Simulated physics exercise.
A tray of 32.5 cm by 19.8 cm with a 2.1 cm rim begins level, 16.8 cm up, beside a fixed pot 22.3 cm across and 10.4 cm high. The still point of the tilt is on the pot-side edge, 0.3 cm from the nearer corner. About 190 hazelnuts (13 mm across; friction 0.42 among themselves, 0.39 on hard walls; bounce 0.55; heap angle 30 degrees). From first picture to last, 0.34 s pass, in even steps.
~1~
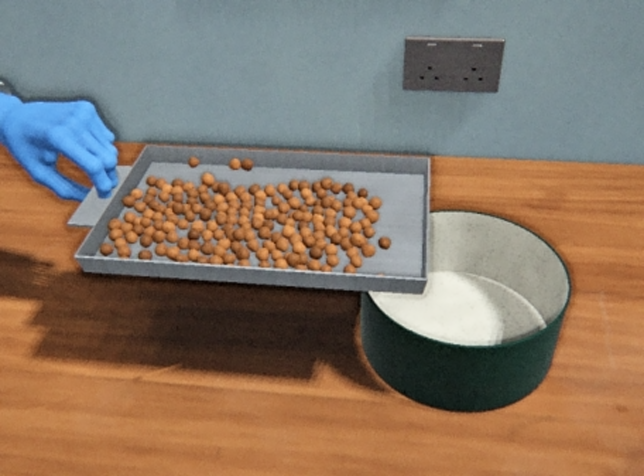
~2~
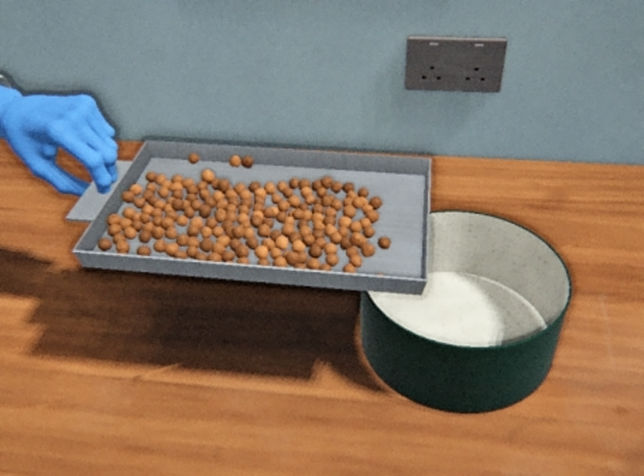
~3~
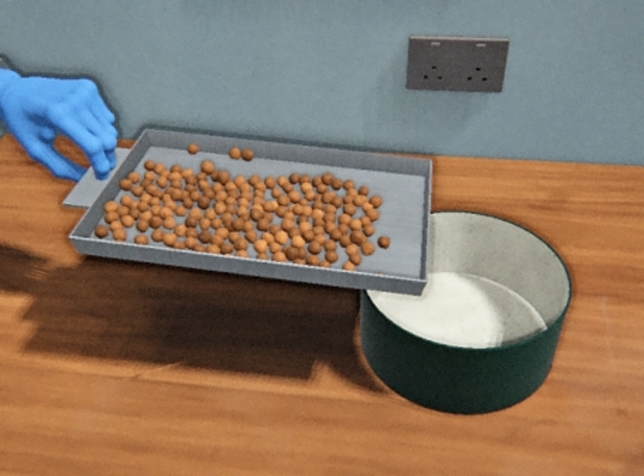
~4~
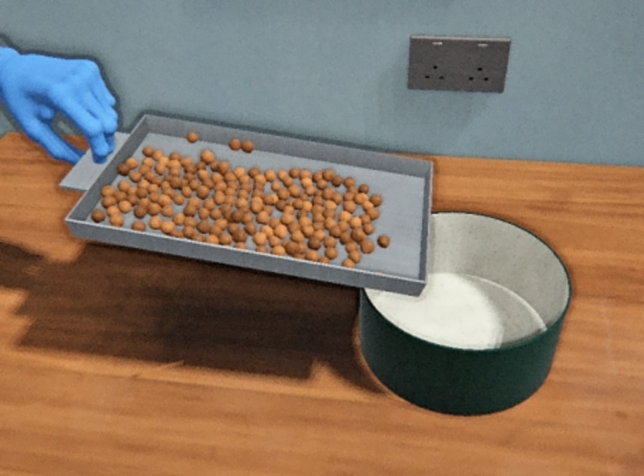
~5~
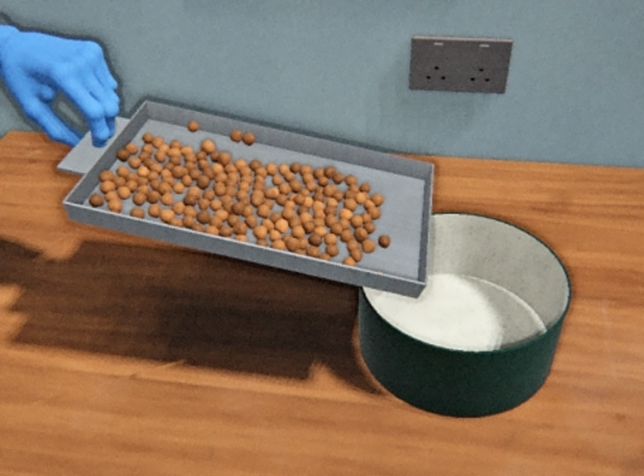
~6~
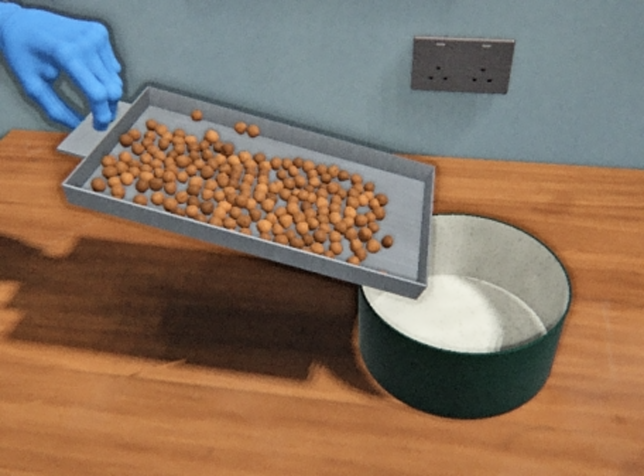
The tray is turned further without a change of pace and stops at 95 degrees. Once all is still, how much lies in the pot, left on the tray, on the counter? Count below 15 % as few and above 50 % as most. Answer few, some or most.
Pot most, tray few, counter few.
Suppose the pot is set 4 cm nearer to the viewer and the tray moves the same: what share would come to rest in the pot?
Then about 75 per cent.
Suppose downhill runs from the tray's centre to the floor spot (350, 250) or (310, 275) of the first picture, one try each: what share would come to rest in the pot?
Some 40 and 0 per cent.
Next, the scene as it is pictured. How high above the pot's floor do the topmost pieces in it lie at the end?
Some 2.5 cm.
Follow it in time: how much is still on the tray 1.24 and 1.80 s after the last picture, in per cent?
In turn: 100, 20.
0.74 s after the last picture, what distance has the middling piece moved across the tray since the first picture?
About 10 cm.
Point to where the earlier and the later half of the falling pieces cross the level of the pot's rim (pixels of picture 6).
At about (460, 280), then at (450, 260).
Then, 0.74 s after the last picture, tilt 52 degrees; the tray holds 100 %, the pot 0 %.
Then, 1.24 s after the last picture, tilt 77 degrees; the tray holds 100 %, the pot 0 %.
Then, 1.80 s after the last picture, tilt 95 degrees; the tray holds 20 %, the pot 75 %.
In the end, pot 100 %, tray 0 %, counter 0 %.
